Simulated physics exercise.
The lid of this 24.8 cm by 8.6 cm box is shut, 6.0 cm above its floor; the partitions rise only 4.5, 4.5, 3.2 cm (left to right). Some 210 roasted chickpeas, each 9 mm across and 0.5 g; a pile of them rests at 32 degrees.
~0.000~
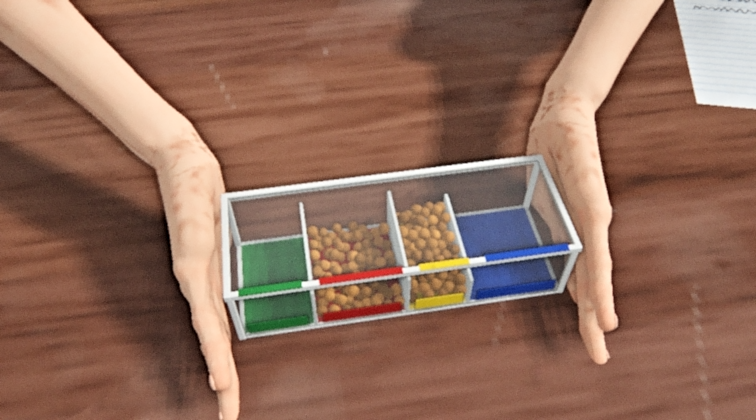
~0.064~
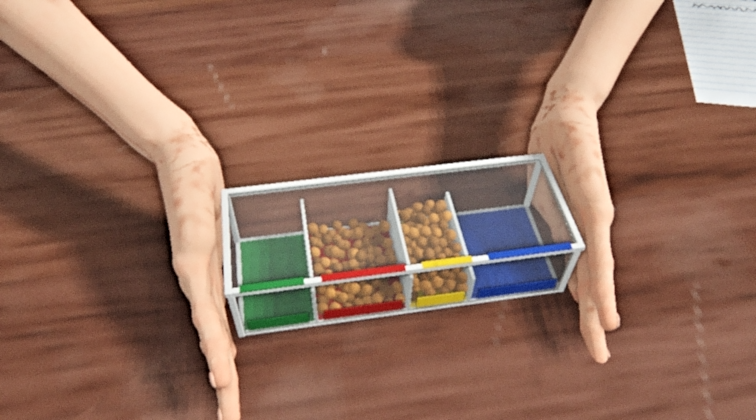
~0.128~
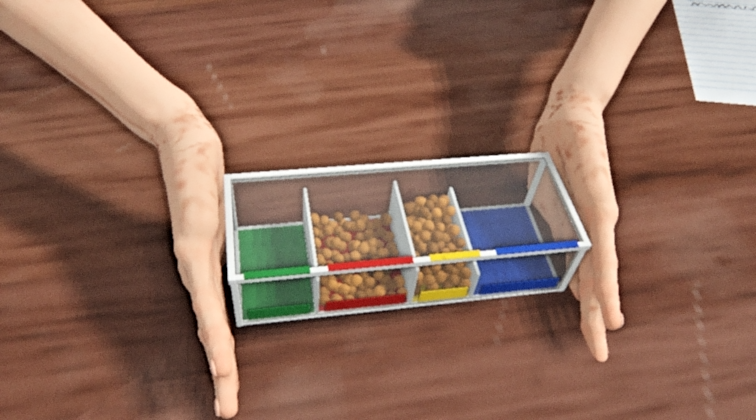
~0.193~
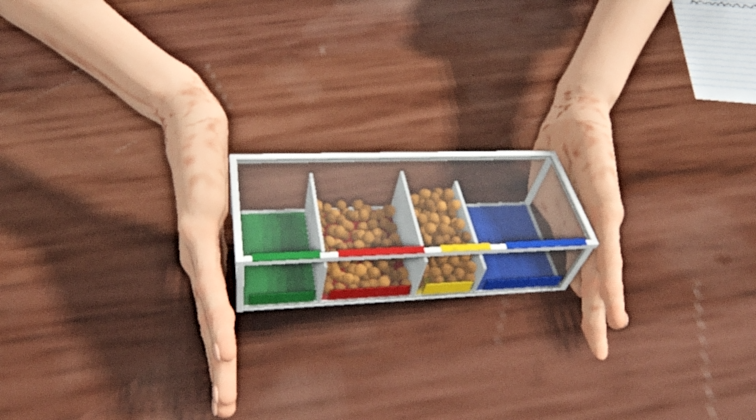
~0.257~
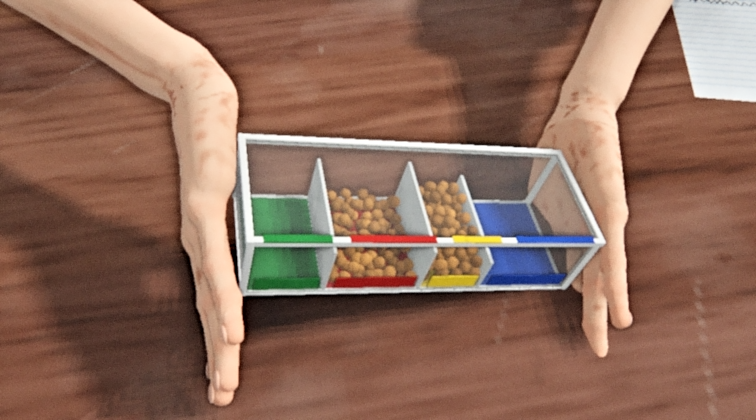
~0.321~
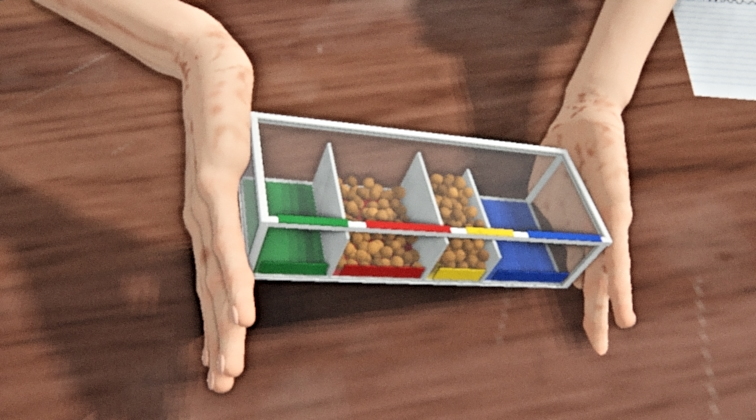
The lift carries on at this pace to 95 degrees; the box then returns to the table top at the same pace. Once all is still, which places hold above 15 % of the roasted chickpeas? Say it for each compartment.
Red: Over, blue: Over, green: Under, yellow: Over.
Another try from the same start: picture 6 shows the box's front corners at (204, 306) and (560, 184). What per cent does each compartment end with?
Red 35; blue 0; green 20; yellow 45.
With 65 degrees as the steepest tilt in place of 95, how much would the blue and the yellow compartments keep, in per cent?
Then: Blue 5; yellow 55.
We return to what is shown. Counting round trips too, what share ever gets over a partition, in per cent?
Some 50 per cent.
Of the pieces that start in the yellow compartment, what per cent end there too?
About 40 per cent.
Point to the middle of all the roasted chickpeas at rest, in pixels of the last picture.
Near (451, 251).
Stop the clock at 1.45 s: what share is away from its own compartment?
Roughly 20 per cent.
After 1.45 s, tilt 95 degrees; red 40 %, blue 20 %, yellow 40 %.
After 2.20 s, tilt 41 degrees; red 30 %, blue 50 %, yellow 20 %.
After 2.97 s, tilt 0 degrees; red 30 %, blue 50 %, yellow 20 %.
By 3.5 s all is still; red 30 %, blue 50 %, green 0 %, yellow 20 %.
